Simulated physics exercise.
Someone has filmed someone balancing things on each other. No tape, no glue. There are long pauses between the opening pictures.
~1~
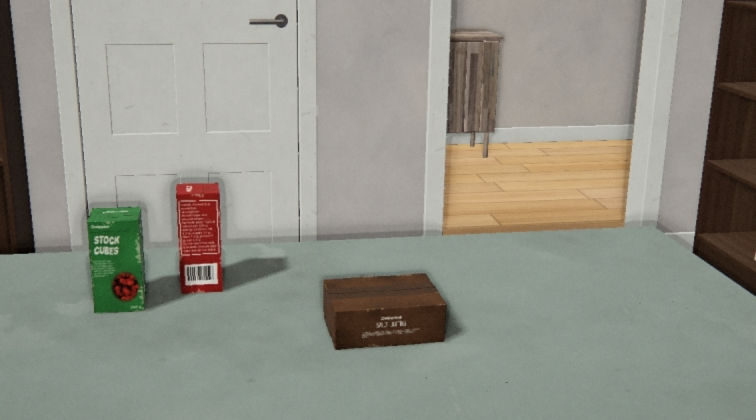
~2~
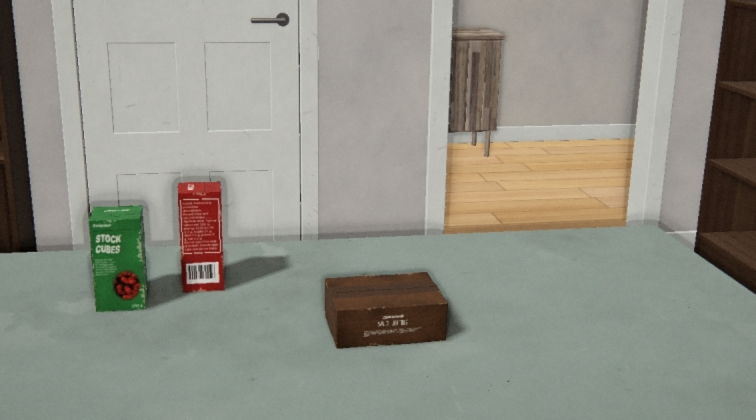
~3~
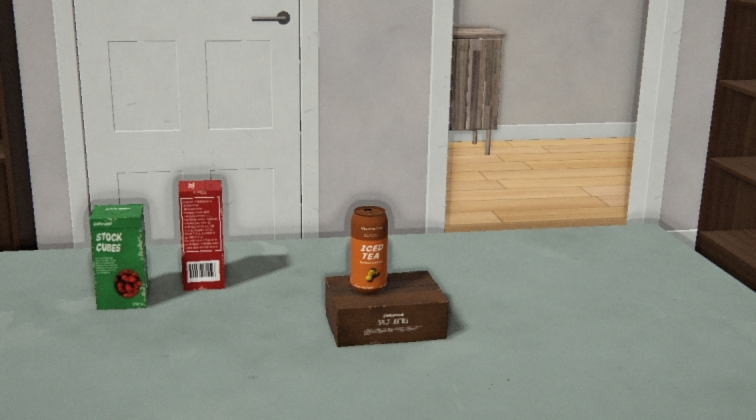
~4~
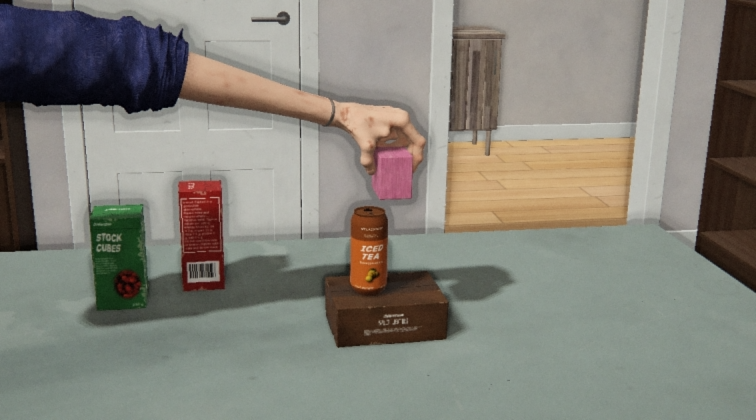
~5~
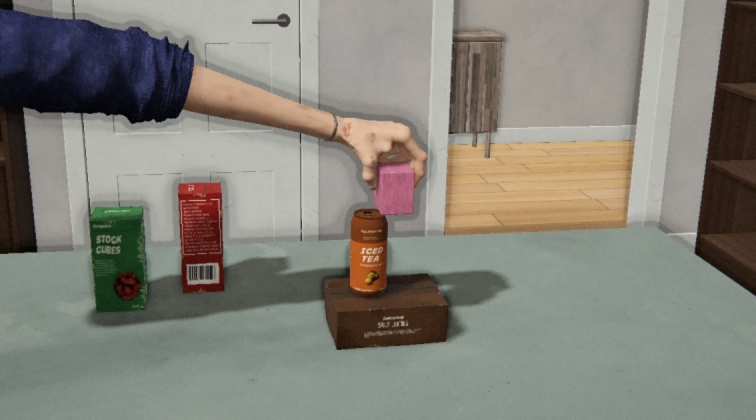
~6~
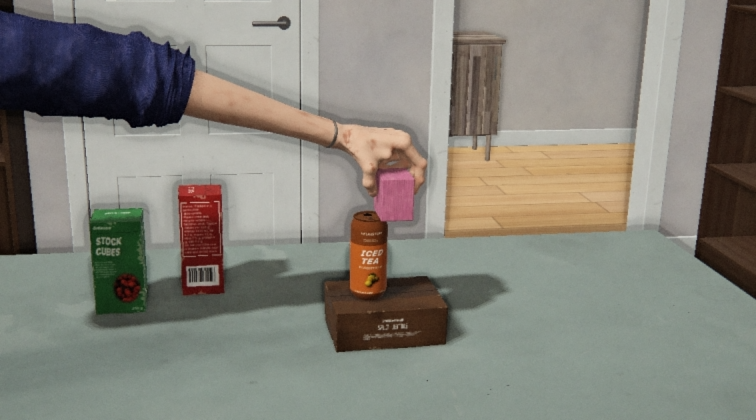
A hand reaching in from the left in a dark blue sleeve lowers a pink block slightly toward an orange iced tea can, which has appeared upright on a brown box. The fixed view looks slightly down across a grey-green tabletop toward a white door and a wood-floored opening. A green stock cubes box and a red carton stand still at left.
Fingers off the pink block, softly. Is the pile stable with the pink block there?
It comes apart.
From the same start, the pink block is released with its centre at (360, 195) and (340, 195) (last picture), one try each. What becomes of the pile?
First try: It keeps its balance; second try: It comes apart.
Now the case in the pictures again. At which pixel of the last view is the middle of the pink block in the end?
Near (408, 279).
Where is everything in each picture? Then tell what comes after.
In the first picture, the last thing is not in view yet; brown box (382, 310).
In the second picture, the last thing is not in view yet; red carton (201, 237).
In the third picture, the last thing is not in view yet; brown box (384, 307).
The fourth picture shows on its way; pink block (392, 172); red carton (202, 235).
The fifth picture shows on its way; pink block (394, 187); brown box (384, 310).
The sixth picture shows in place under the hand; pink block (394, 194); red carton (202, 239).
Then, 0.30 s later than the last frame, pink block now fallen.
Then, 0.40 s later than the last frame, things are still on the move.
When it is over, fallen, pink block; the other 4 as before. End places, in pixels of the last picture, pink block near (408, 279). The pile gives way.
